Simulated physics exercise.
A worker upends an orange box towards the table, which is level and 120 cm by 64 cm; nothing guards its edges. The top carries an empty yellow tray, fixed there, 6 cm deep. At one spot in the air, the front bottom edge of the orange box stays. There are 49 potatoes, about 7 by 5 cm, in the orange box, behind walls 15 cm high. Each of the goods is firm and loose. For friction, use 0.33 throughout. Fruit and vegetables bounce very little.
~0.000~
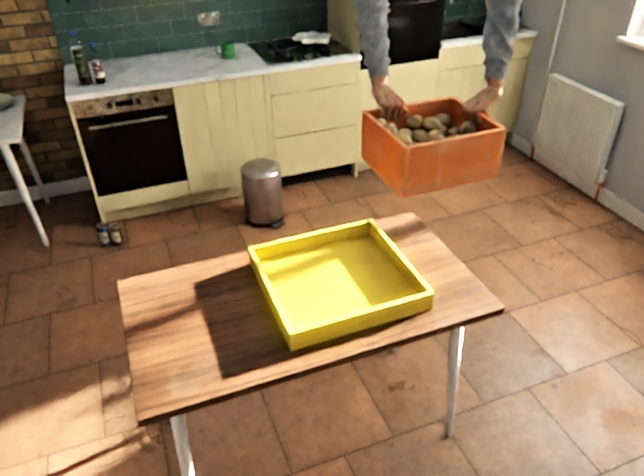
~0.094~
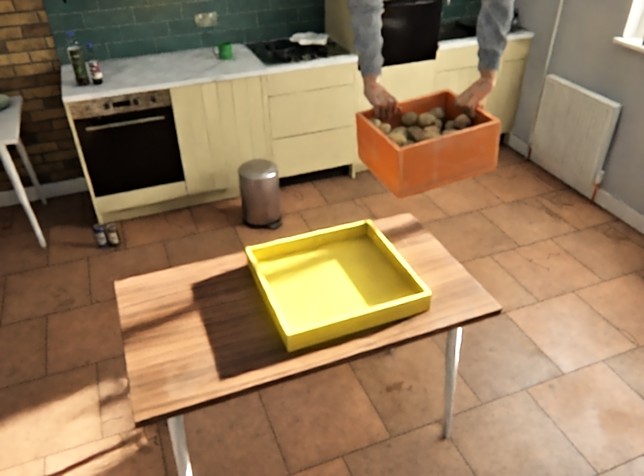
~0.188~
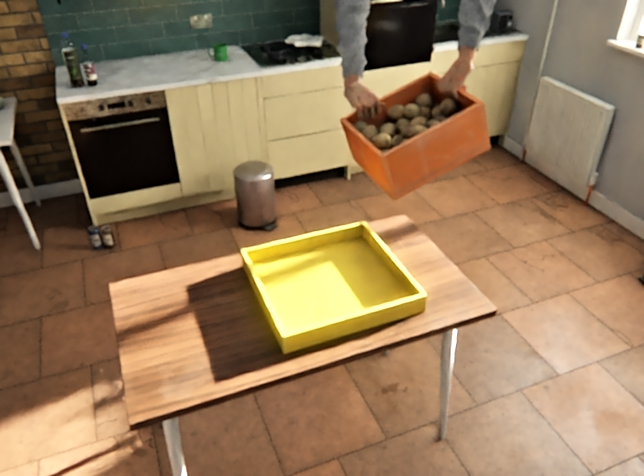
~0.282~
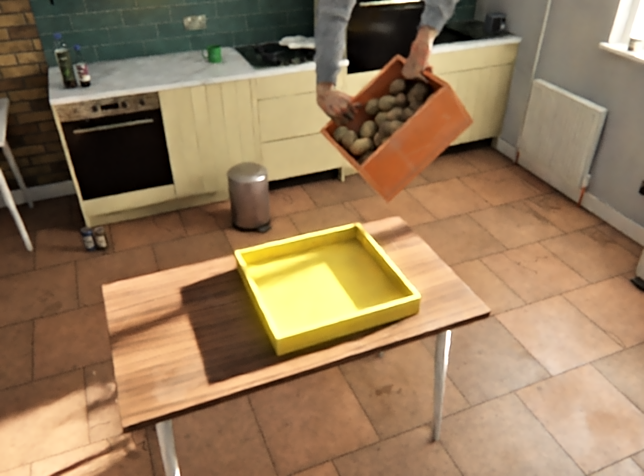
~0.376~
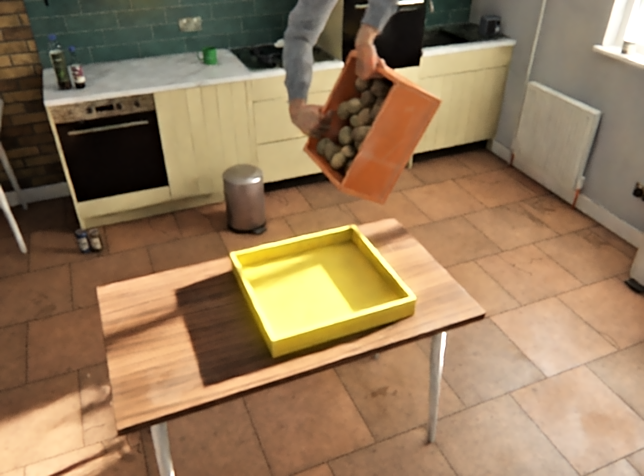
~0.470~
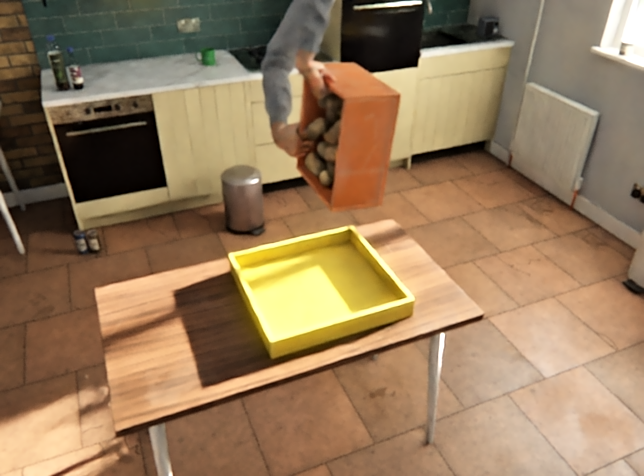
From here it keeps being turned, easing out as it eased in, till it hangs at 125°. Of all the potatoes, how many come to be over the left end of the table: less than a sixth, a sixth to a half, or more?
Result: One sixth to one half of the potatoes over the left end of the table.
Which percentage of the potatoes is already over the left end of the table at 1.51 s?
20 %.
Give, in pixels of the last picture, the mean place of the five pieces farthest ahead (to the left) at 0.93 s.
Their mean place is roughly (147, 322) in the last picture.
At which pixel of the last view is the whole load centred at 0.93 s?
Somewhere near (261, 294) in the last picture's pixels.
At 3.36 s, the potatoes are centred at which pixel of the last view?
Somewhere around (261, 300) in pixels.
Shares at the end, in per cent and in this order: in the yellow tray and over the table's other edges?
55 and 5 %.
After 0.93 s, tilt 125°; 21 in the yellow tray, 21 on the table top outside the tray and 7 in the air.
After 1.51 s, tilt 125°; 26 in the yellow tray, 10 on the table top outside the tray, 11 over the left end of the table and 2 over the table's other edges.
After 2.32 s, tilt 125°; 26 in the yellow tray, 4 on the table top outside the tray, 17 over the left end of the table and 2 over the table's other edges.
Final count (at 3.36 s), 26 in the yellow tray, 4 on the table top outside the tray, 17 over the left end of the table and 2 over the table's other edges. Asked share, 17 of 49, 35 per cent.
